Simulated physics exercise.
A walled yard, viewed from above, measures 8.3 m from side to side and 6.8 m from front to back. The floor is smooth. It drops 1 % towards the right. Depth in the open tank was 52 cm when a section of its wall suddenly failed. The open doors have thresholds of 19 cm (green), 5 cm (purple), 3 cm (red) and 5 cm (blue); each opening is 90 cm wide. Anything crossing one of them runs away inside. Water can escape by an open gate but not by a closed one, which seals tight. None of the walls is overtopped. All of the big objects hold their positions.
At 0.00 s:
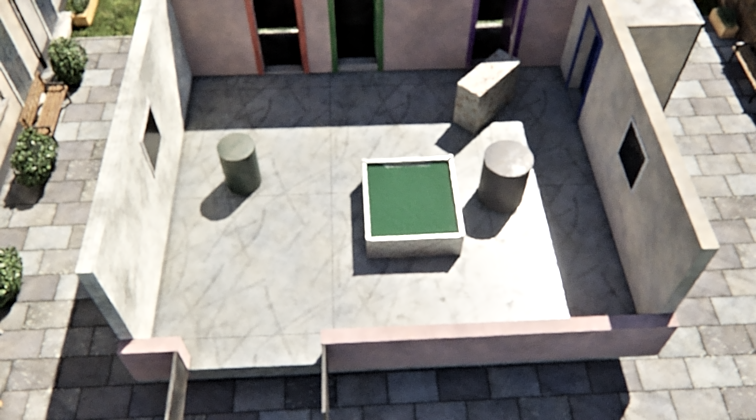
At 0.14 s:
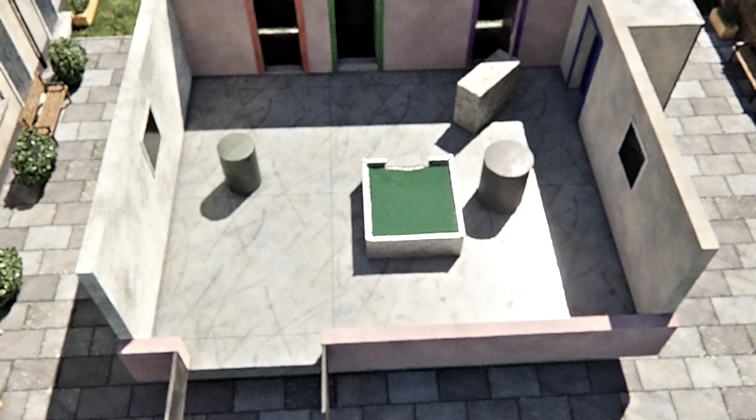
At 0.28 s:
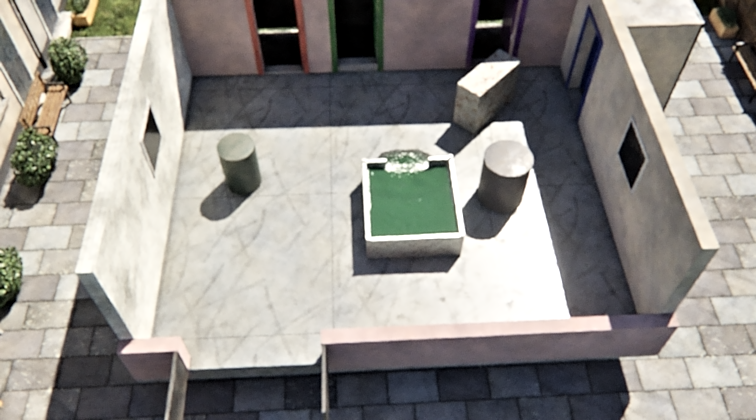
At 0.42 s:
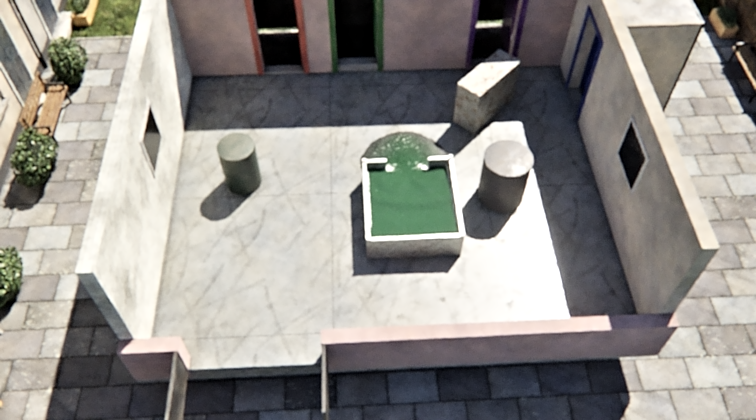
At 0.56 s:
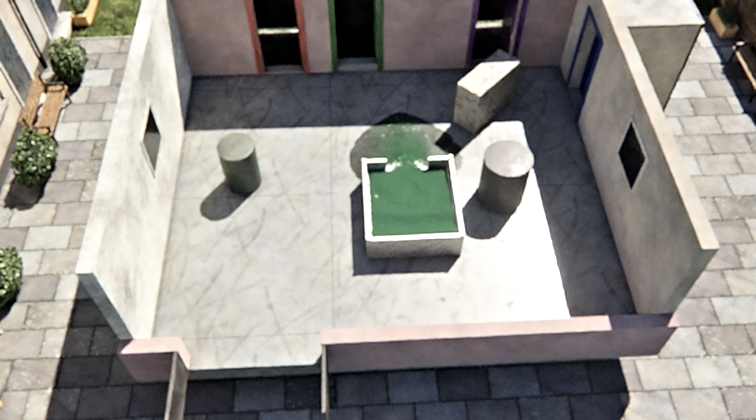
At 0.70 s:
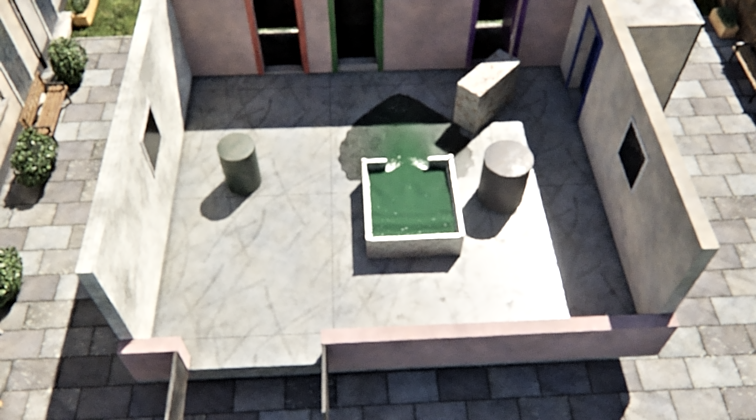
Water pours through a gap in the far side of a square open tank in a walled yard, spreading in a widening patch over the floor behind it, while the nearby cylinders and angular block stay still.
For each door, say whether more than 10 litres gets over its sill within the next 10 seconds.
The green door remains shy of the limit, the purple door overtops the limit, the red door overtops the limit, the blue door overtops the limit.
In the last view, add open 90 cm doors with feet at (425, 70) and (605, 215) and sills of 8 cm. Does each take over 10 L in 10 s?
Door 1: Limit broken; door 2: Limit not reached.
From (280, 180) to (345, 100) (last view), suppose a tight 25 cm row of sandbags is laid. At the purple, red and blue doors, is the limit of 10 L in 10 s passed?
Purple exceeded, red within the limit, blue exceeded.
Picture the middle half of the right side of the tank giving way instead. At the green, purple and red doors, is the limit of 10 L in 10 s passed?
Result: Green limit not passed, purple limit not passed, red limit not passed.
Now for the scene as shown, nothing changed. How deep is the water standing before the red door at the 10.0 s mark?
Close to 3.5 cm of depth.
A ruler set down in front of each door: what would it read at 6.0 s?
In centimetres, the green door has 8, the purple door 7, the red door 4 and the blue door 7.
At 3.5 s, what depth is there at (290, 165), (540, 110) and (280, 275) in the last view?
Approximately 0, 1 and 0 centimetres, going through them in turn.
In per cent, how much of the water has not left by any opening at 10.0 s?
Some 96 out of every hundred parts.
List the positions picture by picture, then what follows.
Still water, 52 cm deep, in the open tank at (411, 199), in the first picture.
Water pours out on the open tank's far side and has run 0.5 m, to a hidden place; typically 8 cm deep outside, 52 cm at the open tank's back, in the second picture.
Water pours out on the open tank's far side and has run 0.8 m, to (420, 153); typically 9 cm deep outside, 52 cm at the open tank's back, in the third picture.
Water pours out on the open tank's far side and has run 1.2 m, to (398, 135); typically 6 cm deep outside, 52 cm at the open tank's back, in the fourth picture.
Water pours out on the open tank's far side and has run 1.8 m, to (399, 116); typically 4 cm deep outside, 50 cm at the open tank's back, in the fifth picture.
The front is at (402, 98), 2.3 m from the gap on the open tank's far side; 3.5 m2 of floor is under water; 44 cm left at the back of the open tank, in the sixth picture.
After 1.4 s water covers 15 % of the floor and is deepest (26 cm) near (404, 172); green door 6 cm at the sill, 0 L in, purple door not reached, red door not reached, blue door not reached.
After 2.2 s water covers 20 % of the floor and is deepest (21 cm) near (442, 72); green door 17 cm at the sill, 0 L in, purple door 8 cm at the sill, 1 L in, red door 4 cm at the sill, 0 L in, blue door not reached.
After 3.5 s water covers 25 % of the floor and is deepest (16 cm) near (563, 74); green door 11 cm at the sill, 0 L in, purple door 7 cm at the sill, 10 L in, red door 6 cm at the sill, 10 L in, blue door 4 cm at the sill, 0 L in.
After 6.0 s water covers 40 % of the floor and is deepest (12 cm) near (561, 69); green door 8 cm at the sill, 0 L in, purple door 7 cm at the sill, 19 L in, red door 4 cm at the sill, 18 L in, blue door 7 cm at the sill, 9 L in.
After 10.0 s water covers 65 % of the floor and is deepest (8 cm) near (563, 74); green door 4 cm at the sill, 0 L in, purple door 5 cm at the sill, 28 L in, red door 4 cm at the sill, 20 L in, blue door 6 cm at the sill, 22 L in.
